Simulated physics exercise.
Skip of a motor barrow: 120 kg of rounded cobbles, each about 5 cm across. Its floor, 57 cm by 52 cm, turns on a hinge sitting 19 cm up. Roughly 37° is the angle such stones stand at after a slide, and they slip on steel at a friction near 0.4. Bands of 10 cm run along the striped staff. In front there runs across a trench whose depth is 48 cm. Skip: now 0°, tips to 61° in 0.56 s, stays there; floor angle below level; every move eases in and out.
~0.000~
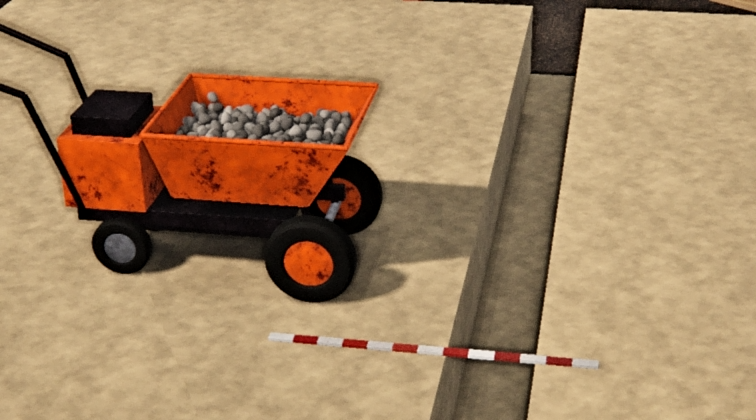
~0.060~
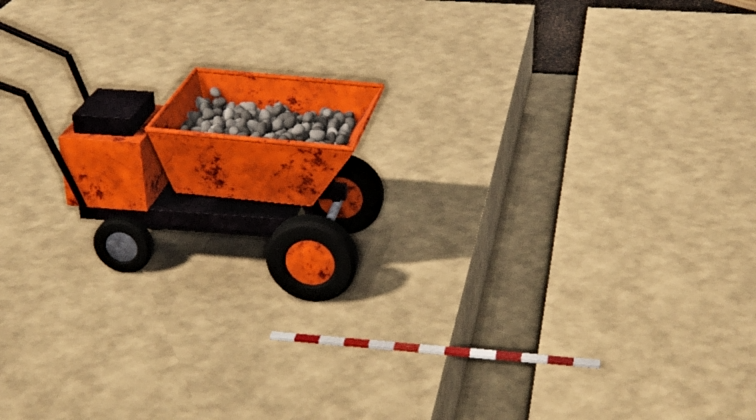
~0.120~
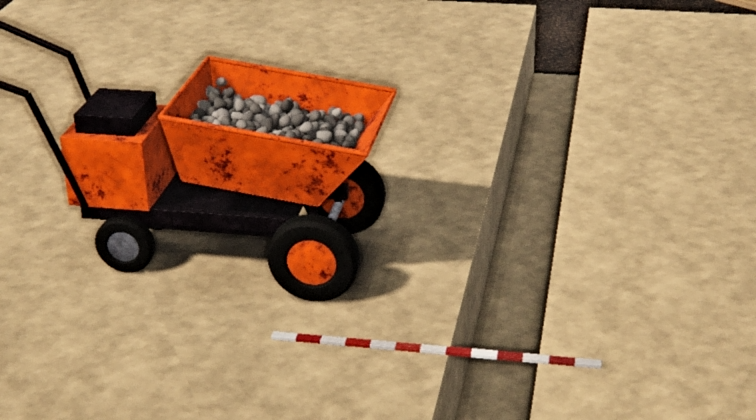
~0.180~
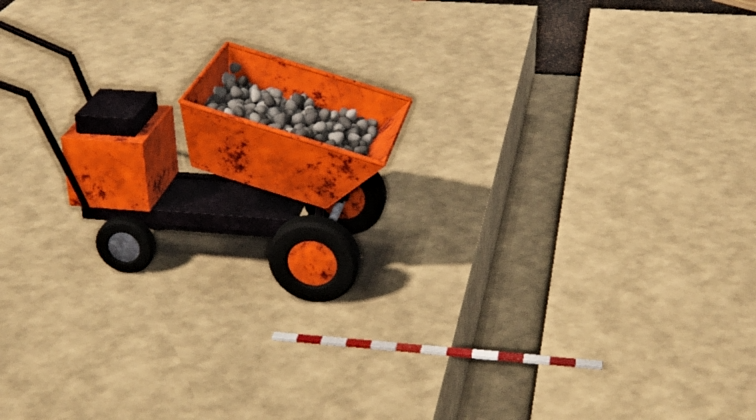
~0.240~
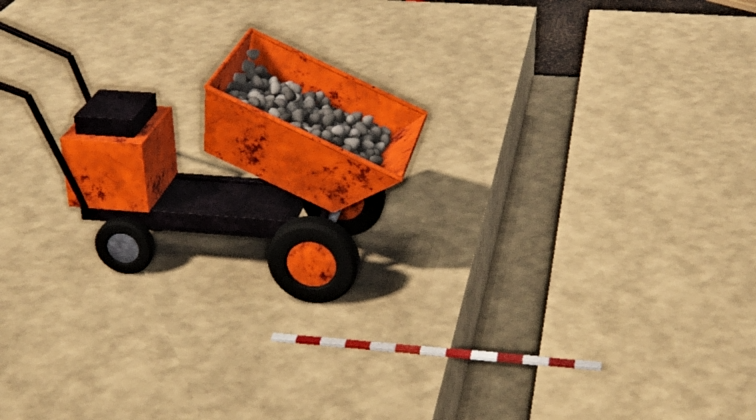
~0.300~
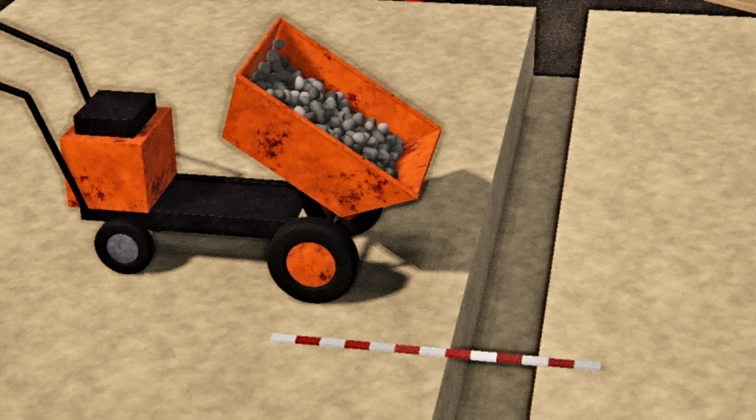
The rusty orange skip of a motor barrow, loaded with grey stones, rose at its left end and tilted steadily down toward the trench on the right, while the wheels stayed in place.
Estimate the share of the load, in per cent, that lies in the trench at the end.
I would say 53 per cent of the load lies in the trench at the end.
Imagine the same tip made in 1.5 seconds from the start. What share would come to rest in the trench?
I'd put it at some 50 in a hundred.
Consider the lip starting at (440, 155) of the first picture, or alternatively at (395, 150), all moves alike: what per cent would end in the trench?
It comes to about 10 and 30 in a hundred.
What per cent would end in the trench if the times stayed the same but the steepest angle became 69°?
It would come to about 85 percent.
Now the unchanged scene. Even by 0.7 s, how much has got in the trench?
Roughly 5% by that time.
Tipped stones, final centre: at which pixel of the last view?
Resting centre: About (518, 365).
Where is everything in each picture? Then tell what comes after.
In the first frame, the skip is at 0°, its lip at (348, 148); the top of the load is at (247, 113).
In the second frame, the skip is at 2°, its lip at (354, 149); the top of the load is at (240, 109); the stones move at 0.4 m/s on average.
In the third frame, lip at (367, 155), floor tilted 7°, highest stones at (231, 98); the stones move at 0.9 m/s on average.
In the fourth frame, lip at (385, 165), floor tilted 15°, highest stones at (235, 84); the stones move at 1.2 m/s on average.
In the fifth frame, lip at (401, 180), floor tilted 24°, highest stones at (251, 72); the stones move at 1.4 m/s on average.
In the sixth frame, the skip is at 34°, its lip at (417, 197); the top of the load is at (276, 63); the stones move at 1.4 m/s on average.
After 0.4 s the floor is at 51°; 100 % in the skip; the foremost stones are at (411, 205).
After 0.7 s the floor is at 61°; 95 % in the skip, 1 % short of the trench, 4 % in the trench; the foremost stones are at (497, 234).
After 1.0 s the floor is at 61°; 50 % in the skip, 37 % in the trench, 13 % past the trench; the foremost stones are at (646, 292).
After 3.0 s the floor is at 61°; 34 % in the skip, 53 % in the trench, 13 % past the trench; the foremost stones are past the picture's edge.
